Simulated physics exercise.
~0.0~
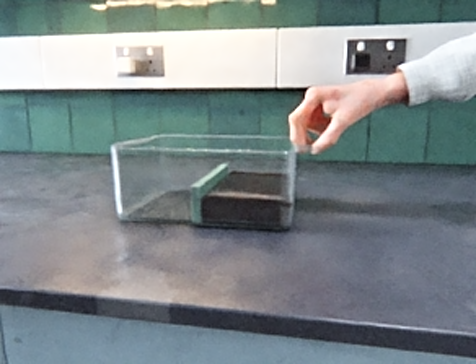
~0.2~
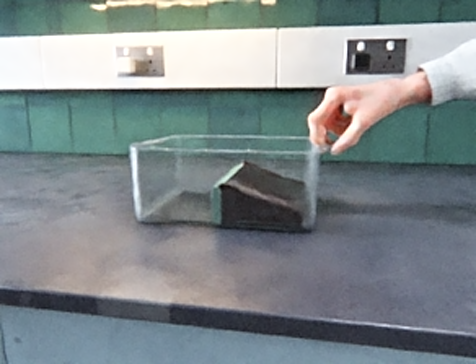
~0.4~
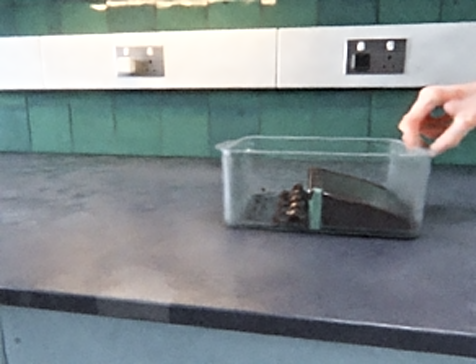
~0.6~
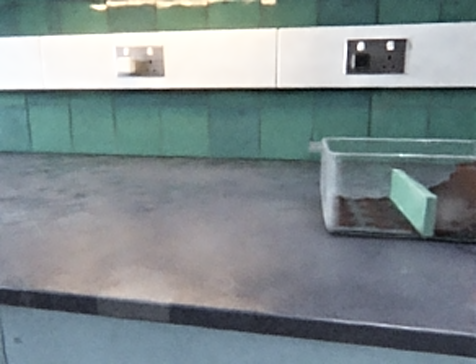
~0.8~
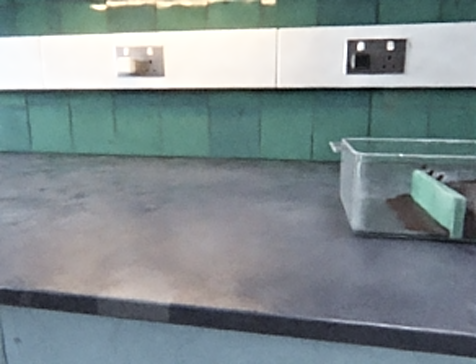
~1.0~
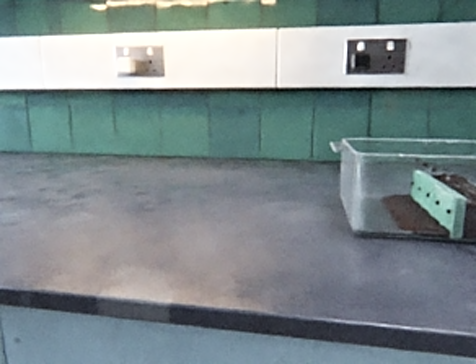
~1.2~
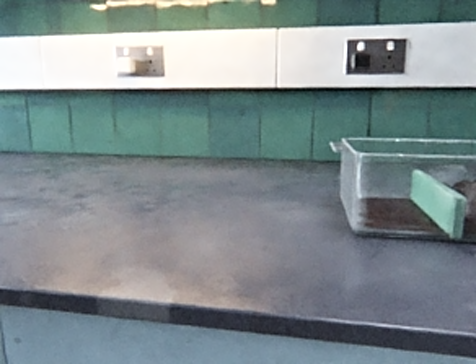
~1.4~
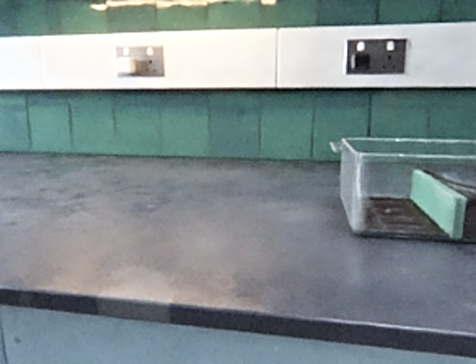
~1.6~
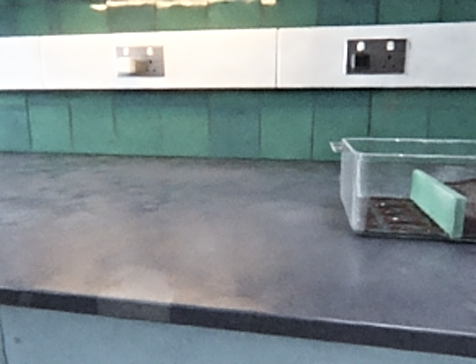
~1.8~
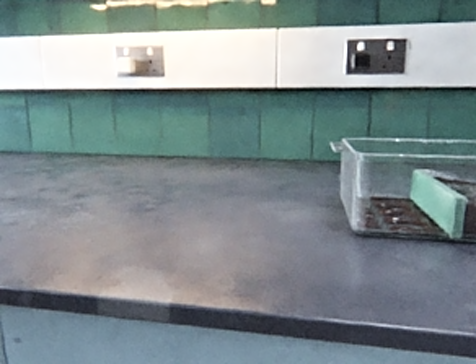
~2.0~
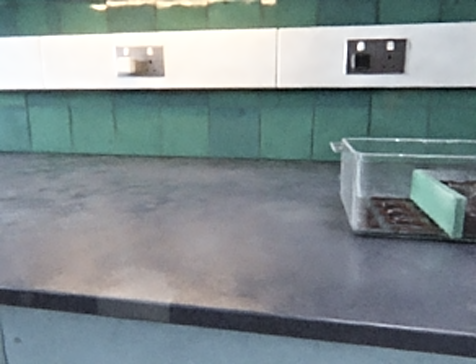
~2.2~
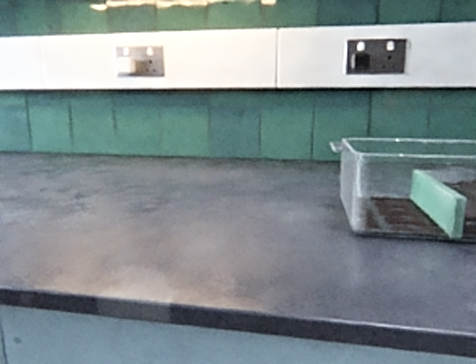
A hand pulling a clear tub rightward along a dark counter, coffee surging and partly spilling left over its green divider.
